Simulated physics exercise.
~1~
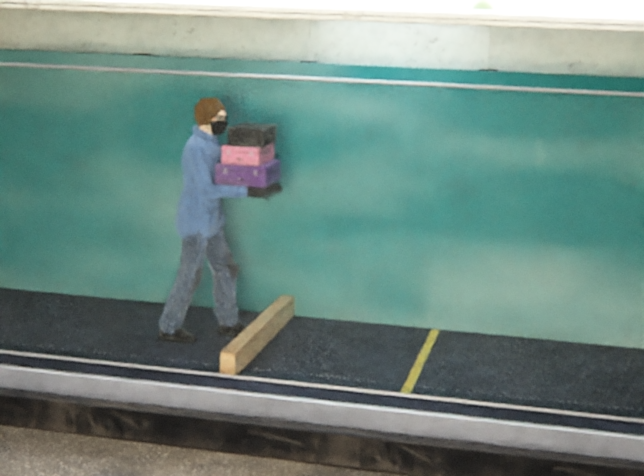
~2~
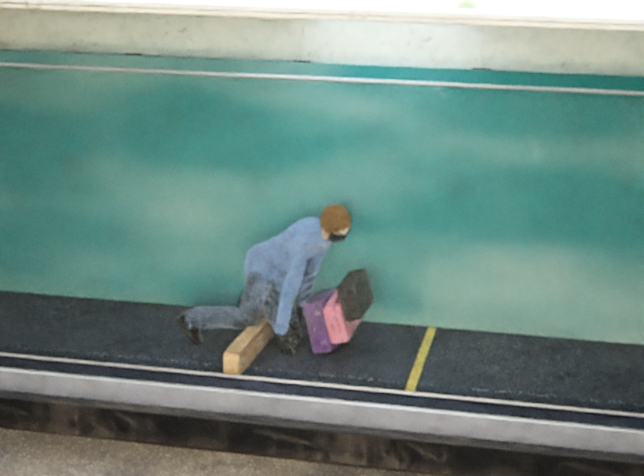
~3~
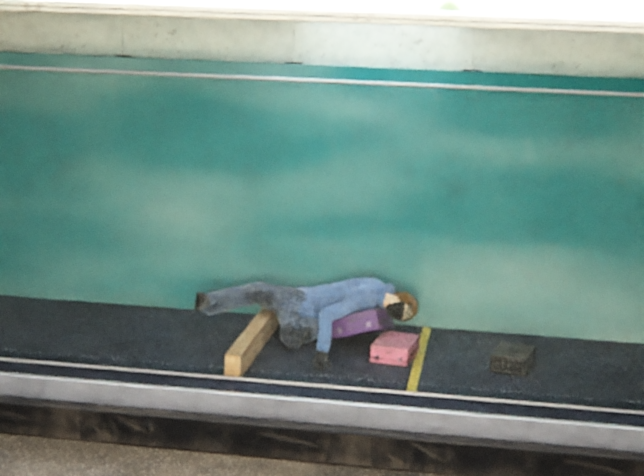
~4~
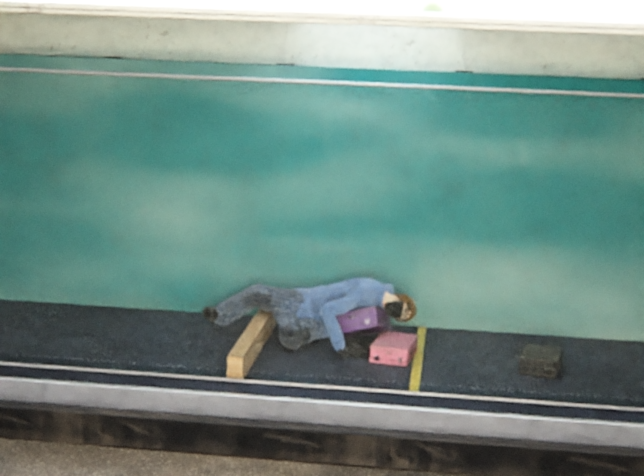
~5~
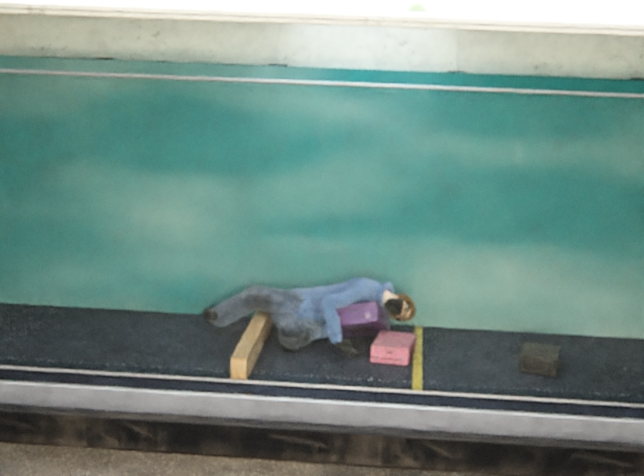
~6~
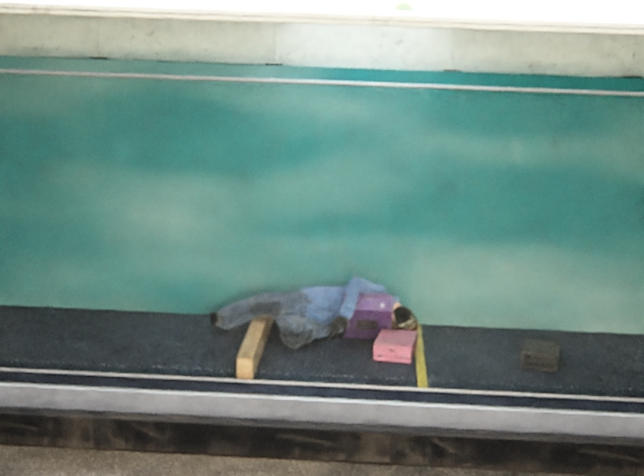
Masked person carrying stacked boxes pitching over a low beam and lying limp, black box beyond the yellow line, others short.
